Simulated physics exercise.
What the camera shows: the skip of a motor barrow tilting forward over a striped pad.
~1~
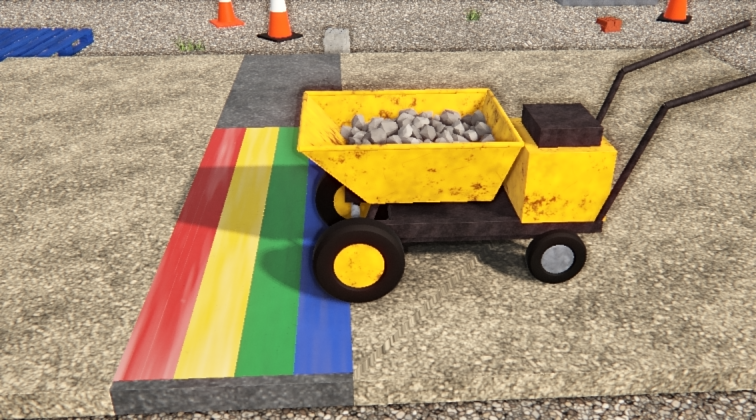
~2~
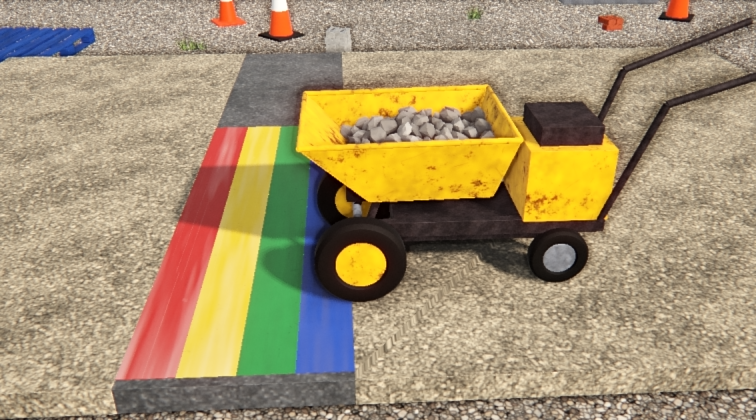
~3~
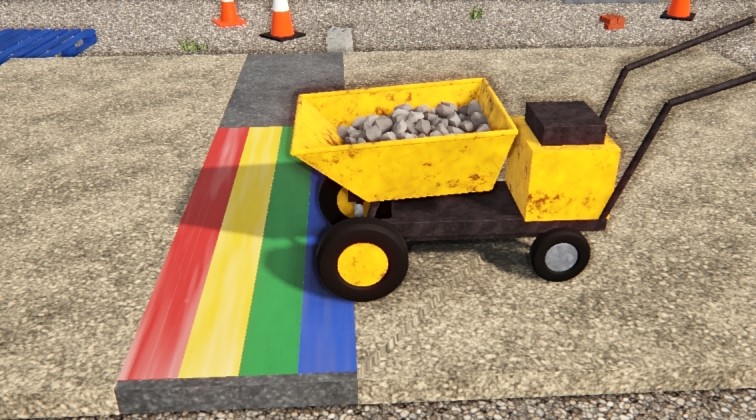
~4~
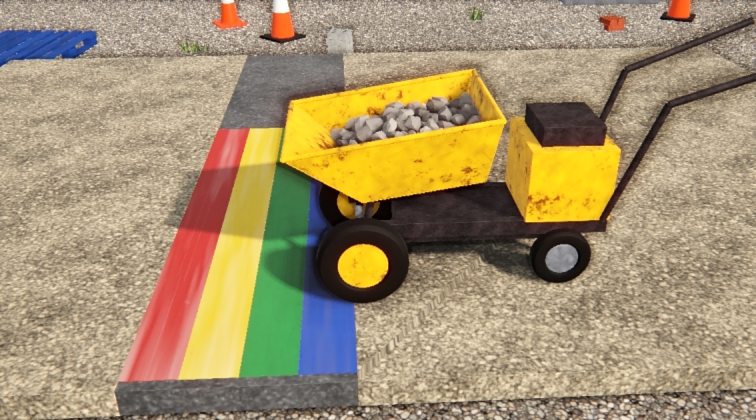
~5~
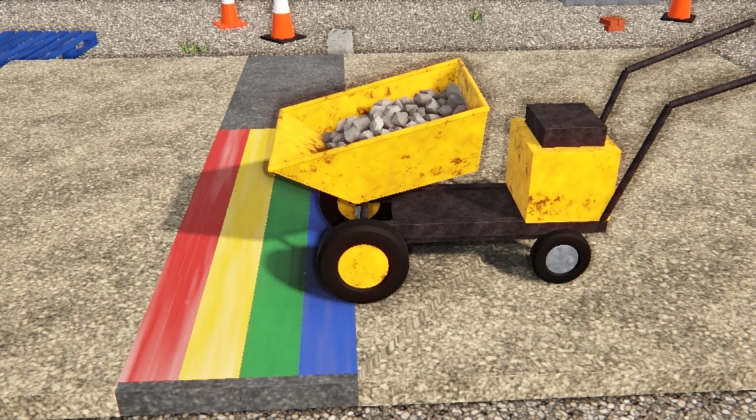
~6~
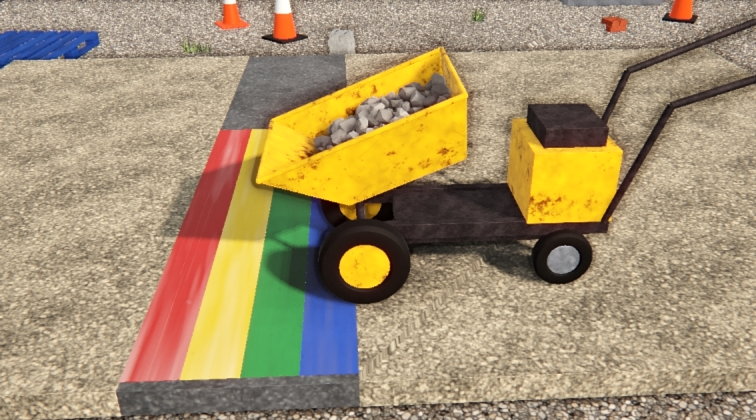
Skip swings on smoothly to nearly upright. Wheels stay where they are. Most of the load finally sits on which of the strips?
It sits mostly on the red strip.
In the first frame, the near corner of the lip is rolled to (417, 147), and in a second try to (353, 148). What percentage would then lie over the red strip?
Some 10 in a hundred, then some 20 in a hundred.
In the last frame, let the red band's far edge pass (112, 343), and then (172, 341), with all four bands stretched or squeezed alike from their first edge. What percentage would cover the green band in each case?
First 0 in a hundred, then 0 in a hundred.
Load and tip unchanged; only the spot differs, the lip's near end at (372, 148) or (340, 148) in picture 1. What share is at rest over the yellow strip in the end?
You'd get around 30 in a hundred, then 40 in a hundred.
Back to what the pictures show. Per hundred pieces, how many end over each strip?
Blue strip = 0 %; green strip = 0 %; yellow strip = 20 %; red strip = 35 %.
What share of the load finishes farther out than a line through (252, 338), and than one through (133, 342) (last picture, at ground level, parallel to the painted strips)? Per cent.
Result, first then second: 70 %, 20 %.
Just after the last frame, skip tipped steeply; every one in the skip.
A moment on, skip tipped right over; roughly a quarter in the skip; roughly a quarter over the yellow strip; roughly a third over the red strip; about a tenth off the paint.
Further on, skip tipped right over; roughly a quarter in the skip; roughly a quarter over the yellow strip; roughly a third over the red strip; roughly a quarter off the paint.
When it is over, skip tipped right over; roughly a quarter in the skip; not one over the blue strip; not one over the green strip; roughly a quarter over the yellow strip; roughly a third over the red strip; roughly a quarter off the paint.
